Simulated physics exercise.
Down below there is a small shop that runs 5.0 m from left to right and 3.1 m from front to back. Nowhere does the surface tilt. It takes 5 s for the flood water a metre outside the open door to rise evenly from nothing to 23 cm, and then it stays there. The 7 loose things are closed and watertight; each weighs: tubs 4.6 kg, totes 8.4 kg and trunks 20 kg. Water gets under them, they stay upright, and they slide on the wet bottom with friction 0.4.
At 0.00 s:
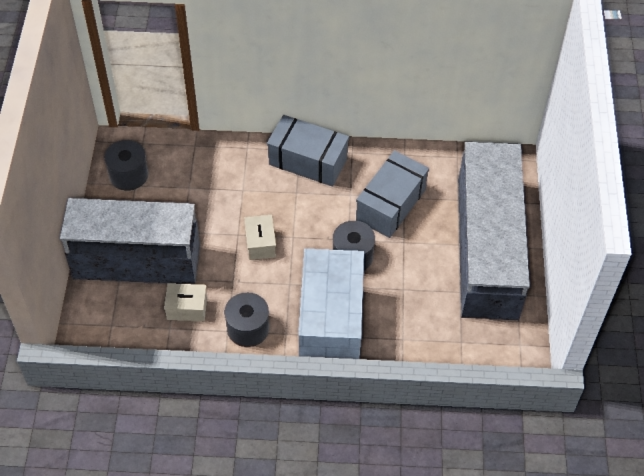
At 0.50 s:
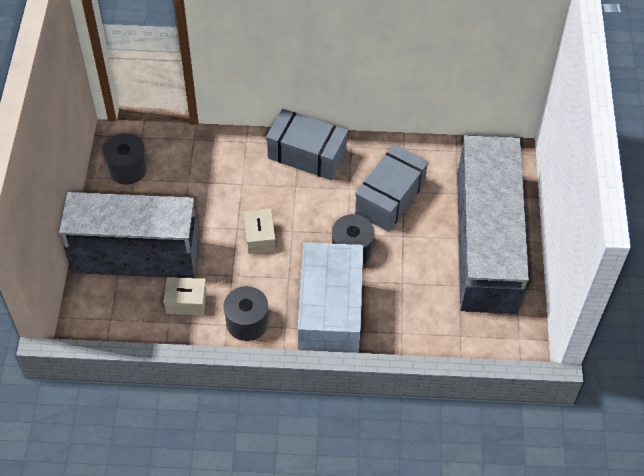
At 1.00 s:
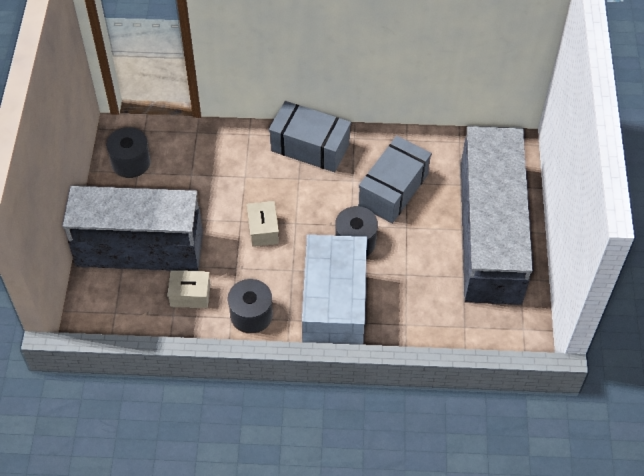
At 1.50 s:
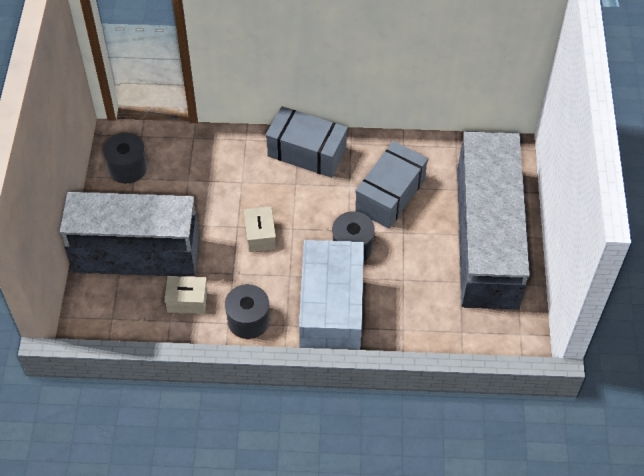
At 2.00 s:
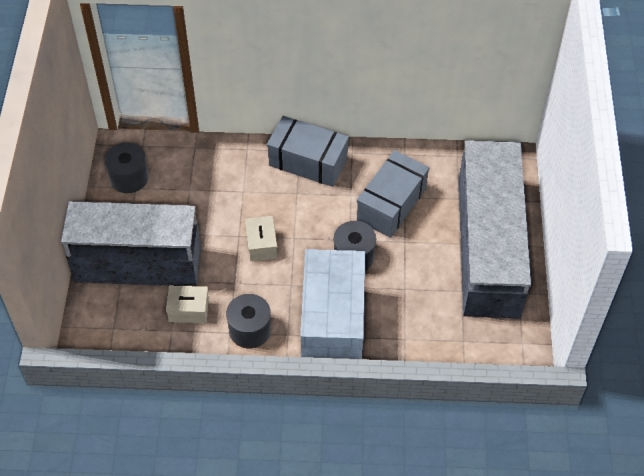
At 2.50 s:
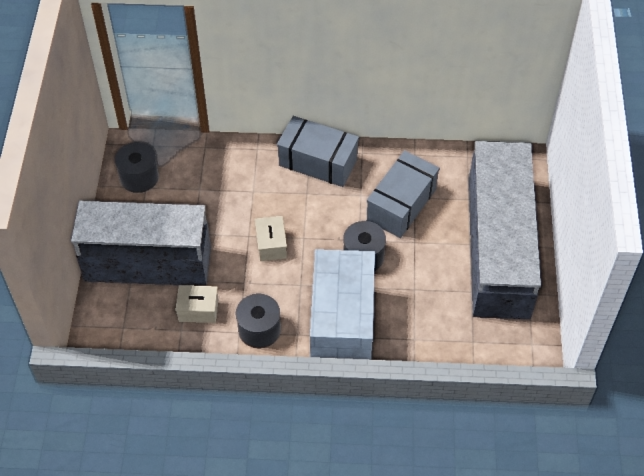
A small shop with a tiled floor, pale walls and a doorway at the back left is seen from high above its low front wall. Grey stone-topped counters stand left and right, with a pale blue block at front centre, two strapped blue-grey trunks behind, three dark round tubs and two small cream boxes between. Blue water covers the paving outside and lastly darkens the doorway floor, while the objects stay put and the camera wavers slightly.
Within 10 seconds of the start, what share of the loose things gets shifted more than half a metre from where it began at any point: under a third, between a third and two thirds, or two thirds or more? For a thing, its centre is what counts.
It will be a medium share, a third through two thirds.
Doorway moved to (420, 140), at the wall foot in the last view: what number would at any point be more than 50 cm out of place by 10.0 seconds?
The answer then is 3.
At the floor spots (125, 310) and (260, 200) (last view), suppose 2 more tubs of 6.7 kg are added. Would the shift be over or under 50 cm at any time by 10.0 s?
Inside the limit, then above the limit.
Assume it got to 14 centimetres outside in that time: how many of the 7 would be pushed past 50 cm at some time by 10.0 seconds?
You'd get 1 in that case.
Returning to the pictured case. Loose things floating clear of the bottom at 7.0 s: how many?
At that moment it comes to 1.
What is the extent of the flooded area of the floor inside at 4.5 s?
Close to 3.5 m2, I'd say.
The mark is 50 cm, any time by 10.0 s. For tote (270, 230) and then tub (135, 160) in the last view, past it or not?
Result, in order: Exceeded / exceeded.
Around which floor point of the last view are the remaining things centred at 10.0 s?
Averaged position, last view: Near pixel (359, 283).
After 3.5 s 0 of 7 are over 50 cm from their spots; 0 afloat.
After 4.5 s 1 of 7 are over 50 cm from their spots; 1 afloat.
After 7.0 s 2 of 7 are over 50 cm from their spots; 1 afloat.
After 10.0 s 4 of 7 are over 50 cm from their spots, and 4 have been at some point; 3 afloat.
